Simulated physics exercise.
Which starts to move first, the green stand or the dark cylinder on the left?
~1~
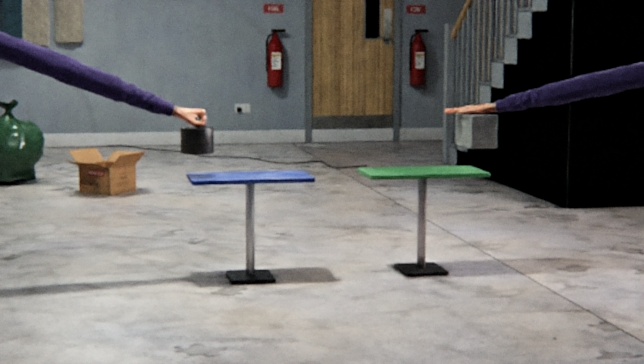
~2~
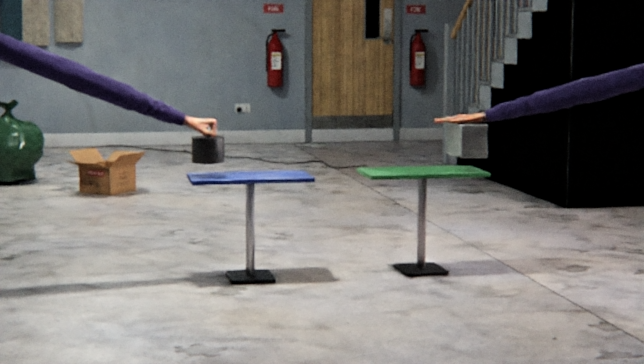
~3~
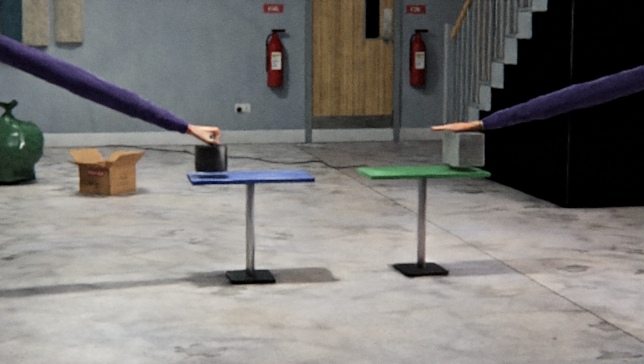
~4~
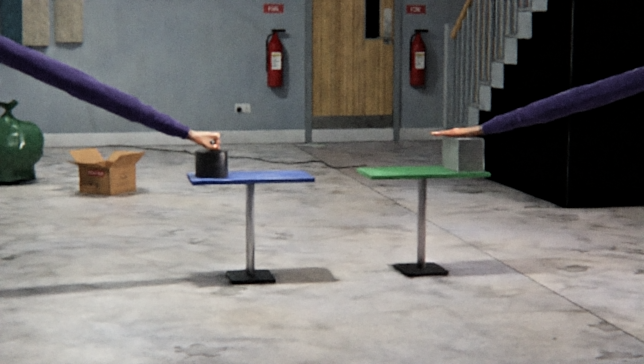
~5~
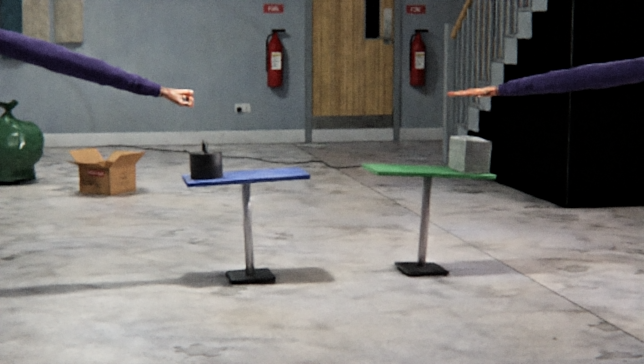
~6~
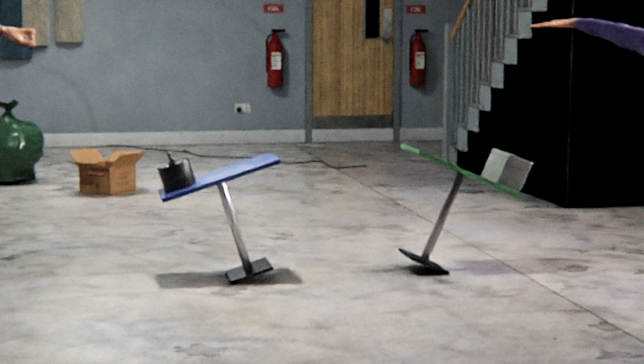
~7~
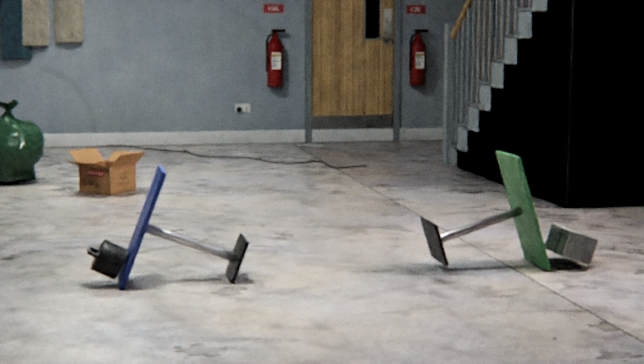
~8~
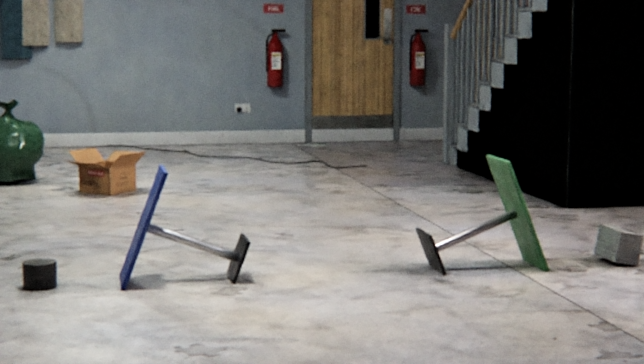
The dark cylinder starts to move first, as a hand carries it towards the blue table while the green stand is still upright and motionless.
